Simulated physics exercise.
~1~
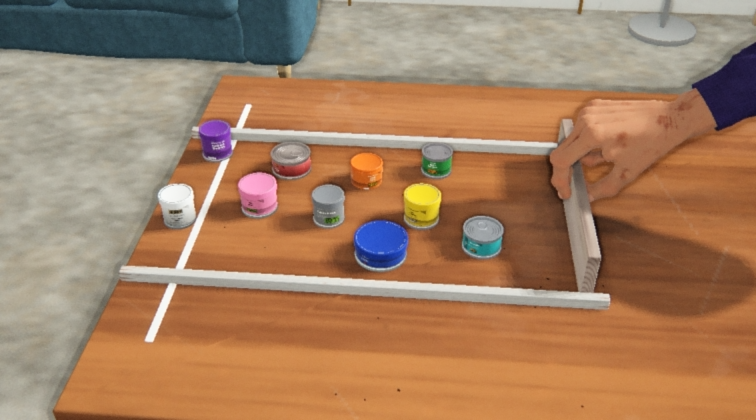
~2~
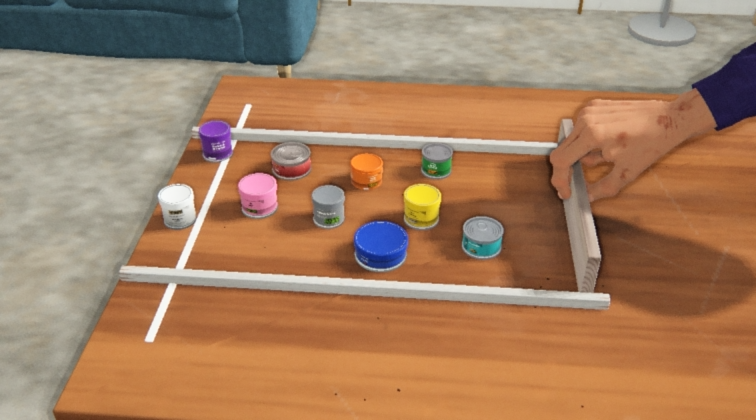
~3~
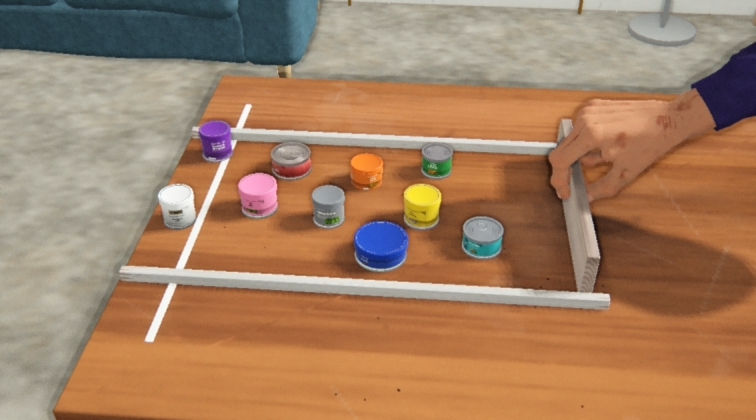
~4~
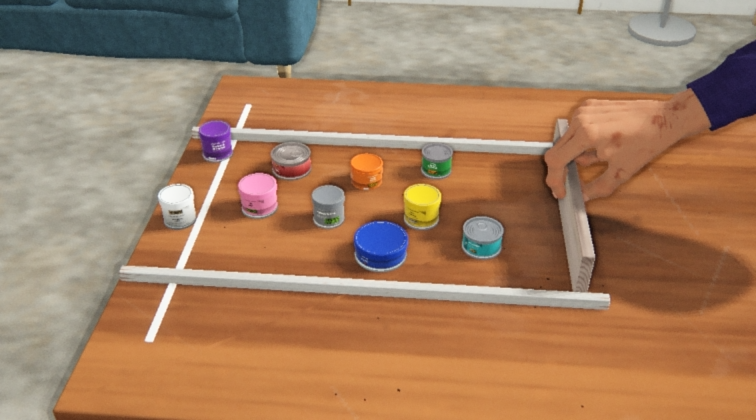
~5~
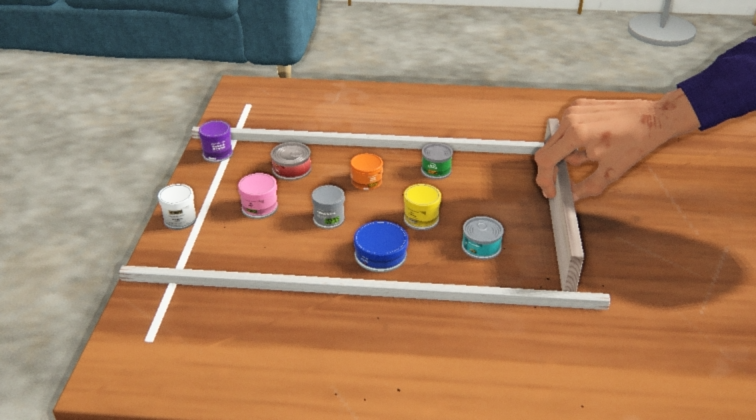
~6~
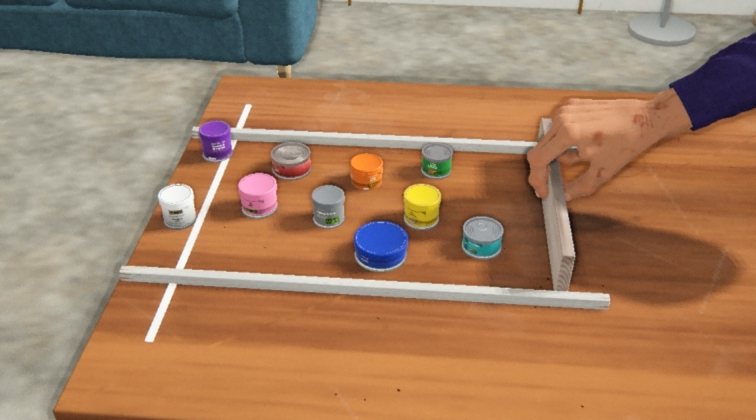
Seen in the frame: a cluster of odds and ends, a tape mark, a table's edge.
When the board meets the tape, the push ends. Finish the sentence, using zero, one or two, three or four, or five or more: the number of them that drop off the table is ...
The number that drop off the table is one or two.
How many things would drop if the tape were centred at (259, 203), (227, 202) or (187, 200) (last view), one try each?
Result per try: 0; 1; 5.
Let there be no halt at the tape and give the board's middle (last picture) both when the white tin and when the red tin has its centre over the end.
With the white tin it sits around (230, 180), with the red tin around (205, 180).
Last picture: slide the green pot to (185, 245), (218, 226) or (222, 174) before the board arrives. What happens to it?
Try one it goes off the edge; try two it is not knocked off; try three it is not knocked off.
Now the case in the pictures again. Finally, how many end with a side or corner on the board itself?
At rest, 5 are in contact.
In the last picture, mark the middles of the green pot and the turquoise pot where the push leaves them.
The green pot ends at (211, 149) and the turquoise pot at (177, 221).
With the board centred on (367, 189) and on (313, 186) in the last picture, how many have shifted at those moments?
Counting first: 6, next 8.
Early on, none off yet; white tin at rest near (178, 207); purple tin at rest near (216, 142); pink tin at rest near (259, 196).
Finally, the number that fall off is one or two; lost, white tin.
